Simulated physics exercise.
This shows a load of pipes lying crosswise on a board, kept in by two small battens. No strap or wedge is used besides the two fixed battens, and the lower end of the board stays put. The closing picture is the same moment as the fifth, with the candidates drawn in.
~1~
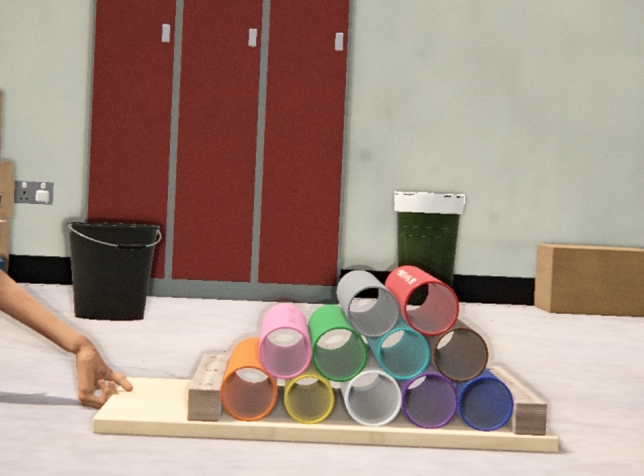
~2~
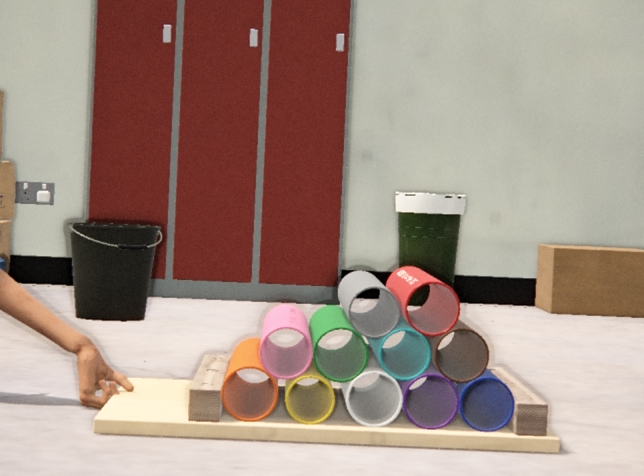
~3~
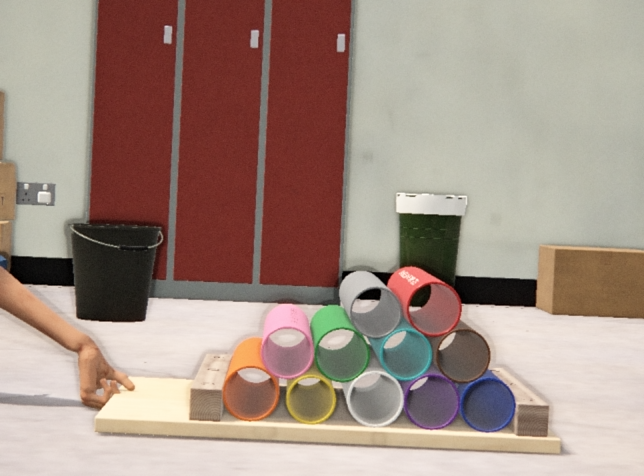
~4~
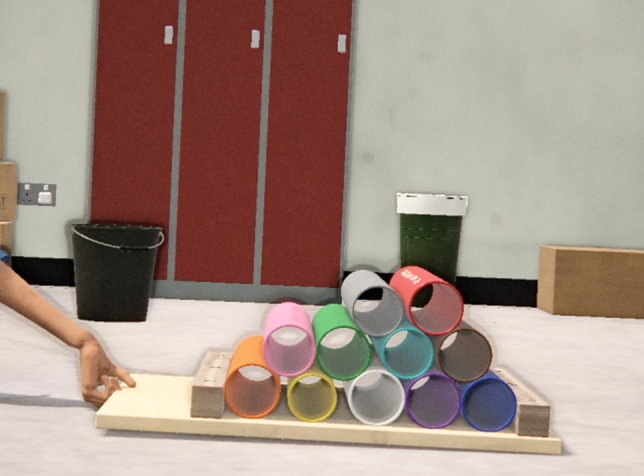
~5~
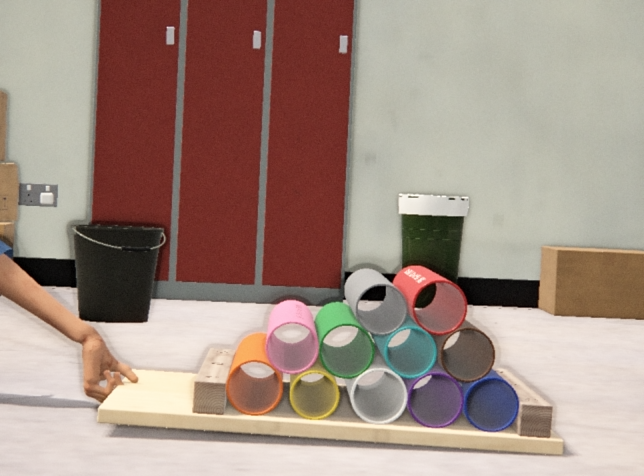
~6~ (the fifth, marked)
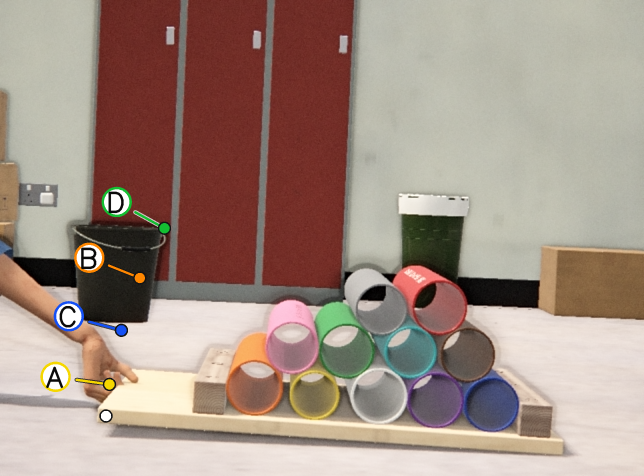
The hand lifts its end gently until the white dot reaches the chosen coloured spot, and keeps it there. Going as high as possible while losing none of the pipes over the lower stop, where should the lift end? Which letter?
The last mark within the limit is B.
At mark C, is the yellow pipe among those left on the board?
Yes.
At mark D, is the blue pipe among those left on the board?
Yes.
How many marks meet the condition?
Three of them.
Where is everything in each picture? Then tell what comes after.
The first picture shows brown pipe (461, 355); green pipe (340, 354); pink pipe (286, 352).
The second picture shows pink pipe (286, 353); red pipe (432, 309).
The third picture shows board (325, 397); orange pipe (251, 394); white pipe (375, 400).
The fourth picture shows board (326, 396); orange pipe (252, 391); yellow pipe (312, 398).
The fifth picture shows board (328, 394); orange pipe (255, 388); yellow pipe (314, 395).
On the copy, A at (110, 385); B at (140, 278); C at (122, 330); D at (165, 228); the white dot at (106, 416).
On B. First, board at 14°.
Then, board at 19°.
Finally, board at 19°, none over the low batten.
By contrast, A none over the low batten; C none over the low batten; D six over the low batten.
